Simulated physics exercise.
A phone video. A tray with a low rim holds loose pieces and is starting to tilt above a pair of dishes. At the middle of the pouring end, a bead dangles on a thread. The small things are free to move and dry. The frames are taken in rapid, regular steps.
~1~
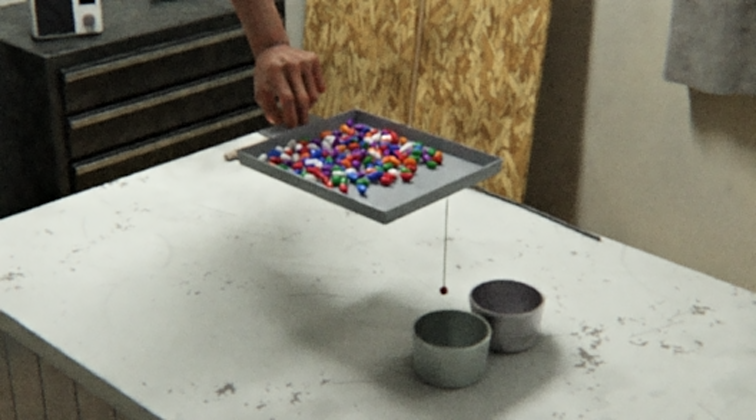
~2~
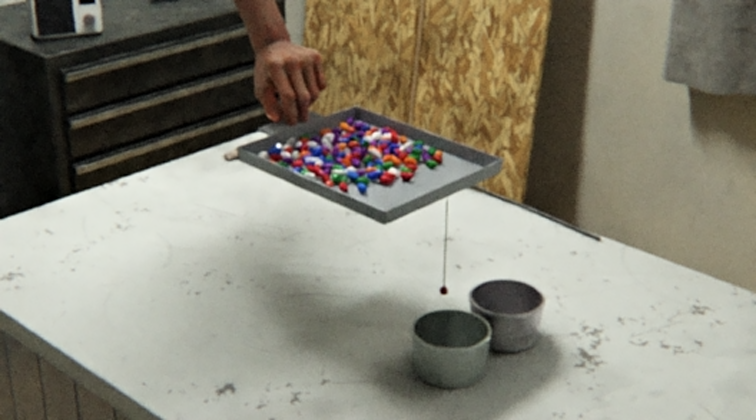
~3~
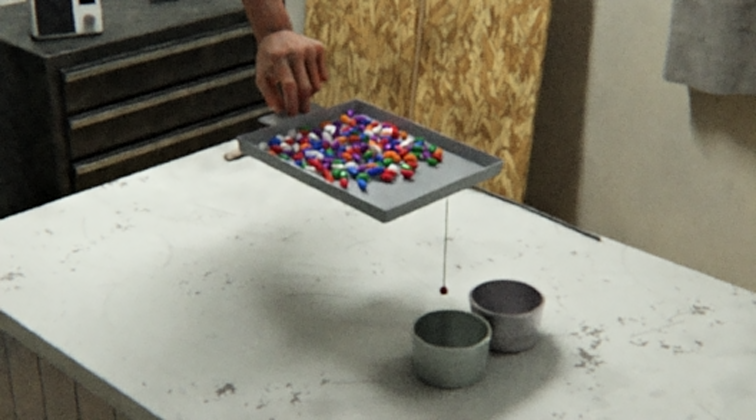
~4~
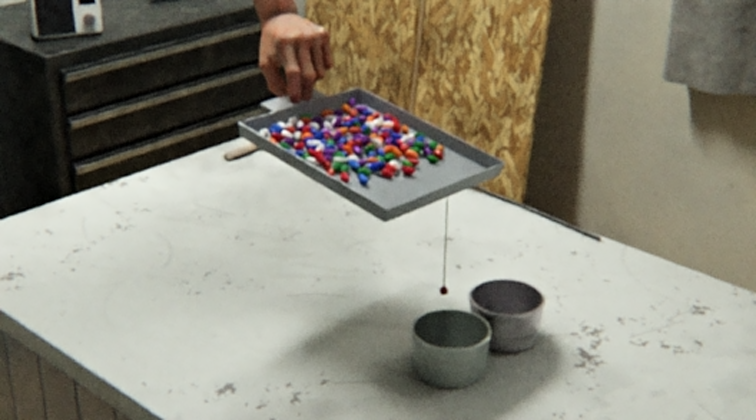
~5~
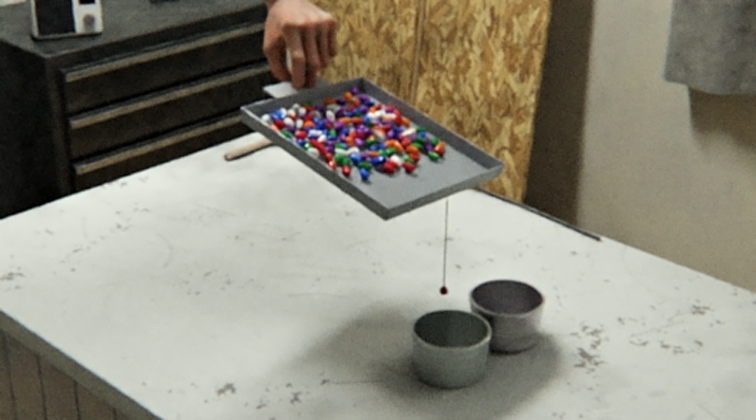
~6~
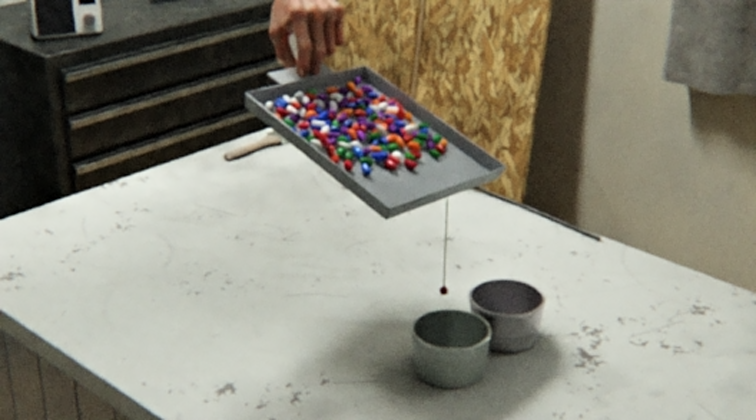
Hand gradually raising the back of a grey tray of colourful jelly beans above two round dishes on a worn white table.
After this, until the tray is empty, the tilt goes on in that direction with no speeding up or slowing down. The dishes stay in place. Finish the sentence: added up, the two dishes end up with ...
... over half of it.
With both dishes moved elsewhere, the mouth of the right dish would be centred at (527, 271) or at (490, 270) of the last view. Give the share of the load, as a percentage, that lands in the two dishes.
Trial 1 around 50 percent, trial 2 around 10 percent.
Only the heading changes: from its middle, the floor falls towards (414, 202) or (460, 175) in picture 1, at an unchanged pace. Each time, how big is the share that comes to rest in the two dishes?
50 and 40 per cent, in that order.
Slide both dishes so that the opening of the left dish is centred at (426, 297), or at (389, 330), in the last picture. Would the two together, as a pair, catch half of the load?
The first try: The smaller part. The second: The smaller part.
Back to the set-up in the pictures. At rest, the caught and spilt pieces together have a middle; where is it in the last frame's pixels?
Once it all stops, the middle lies near (502, 332).
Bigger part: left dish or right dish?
The one you want is the right of the two.
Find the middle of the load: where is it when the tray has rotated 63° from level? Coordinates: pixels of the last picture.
Roughly at (456, 166).
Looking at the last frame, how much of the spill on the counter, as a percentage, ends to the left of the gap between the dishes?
Roughly 30 in a hundred.
Soon, tray tipped steeply; nearly all on the tray; a small part in the air.
A while on, tray tipped past a quarter turn; about half on the tray; a stray few in the left dish; about a quarter in the right dish; a small part outside both; a small part in the air.
Towards the end, tray tipped past a quarter turn; a small part in the left dish; about half in the right dish; about a third outside both.
Finally, tray tipped past a quarter turn; a small part in the left dish; about half in the right dish; about a third outside both.
